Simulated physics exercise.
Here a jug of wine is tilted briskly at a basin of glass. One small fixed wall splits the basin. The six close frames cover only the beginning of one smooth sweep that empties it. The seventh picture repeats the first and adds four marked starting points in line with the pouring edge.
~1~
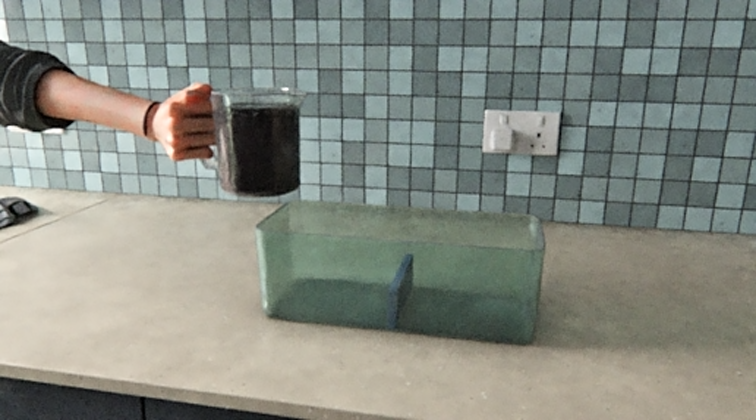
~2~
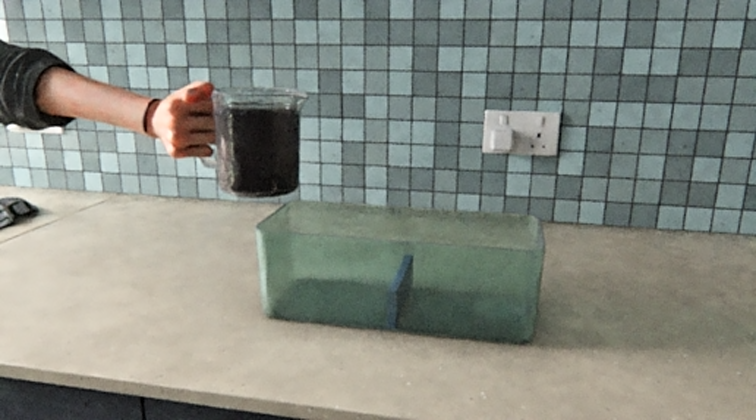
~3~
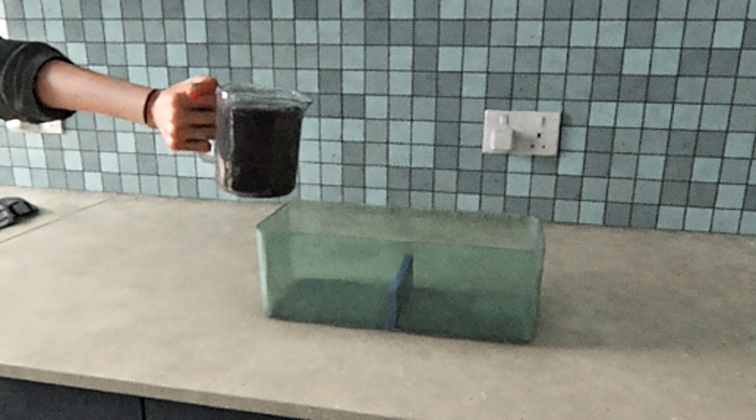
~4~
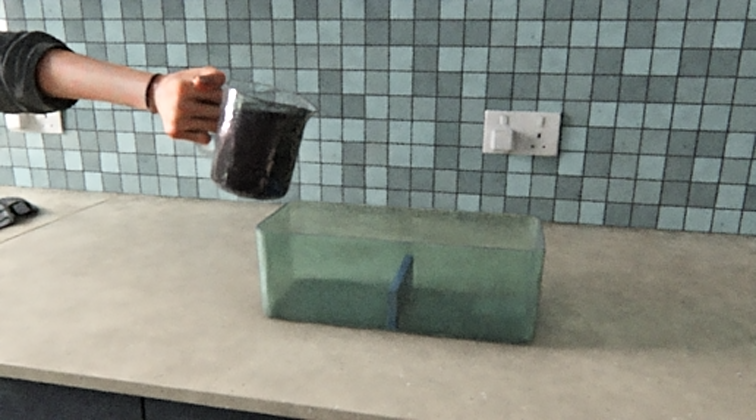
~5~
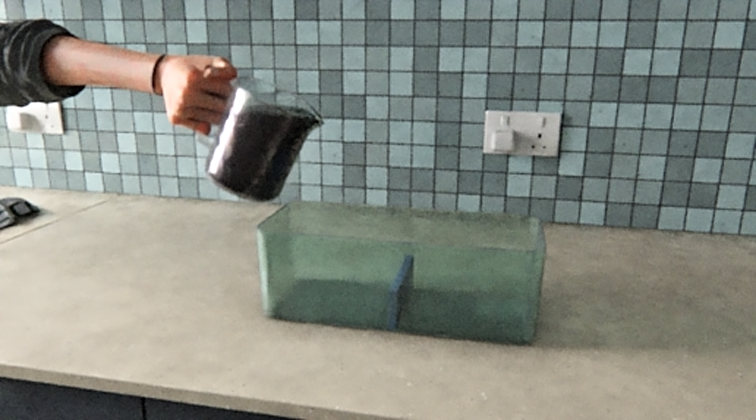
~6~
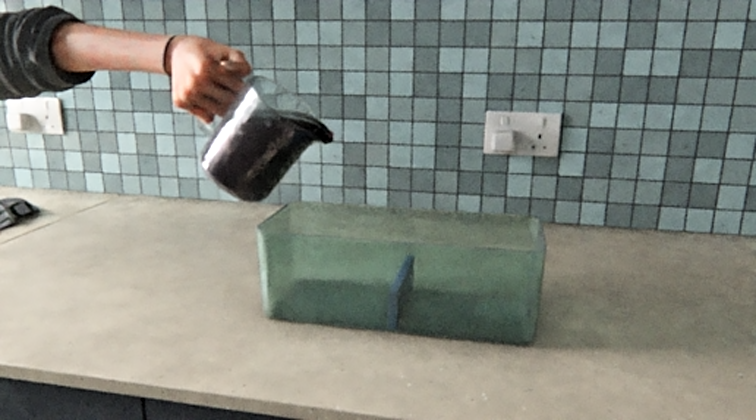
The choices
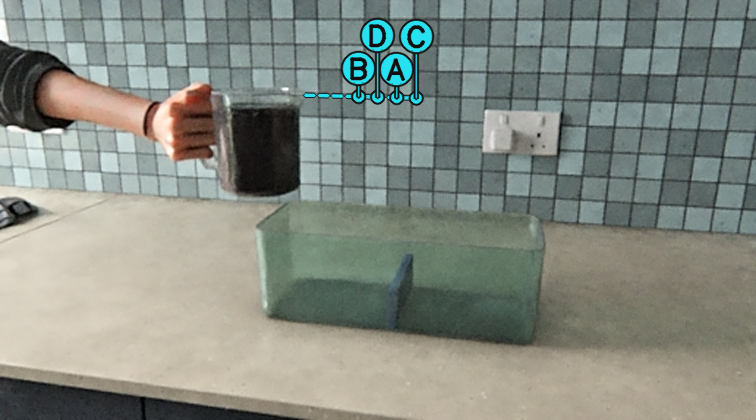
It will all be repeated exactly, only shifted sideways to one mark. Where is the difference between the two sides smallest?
Take B.
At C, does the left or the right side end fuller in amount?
More ends on the right.
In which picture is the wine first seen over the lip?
Picture 6.
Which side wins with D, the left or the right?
The right side.
On the marked copy, A at (396, 97); B at (358, 96); C at (416, 98); D at (377, 97).
For spot A, about 3 % ends left of the wall and 96 % right of it.
For spot B, about 52 % ends left of the wall and 47 % right of it.
For spot C, about 4 % ends left of the wall and 95 % right of it.
For spot D, about 19 % ends left of the wall and 80 % right of it.
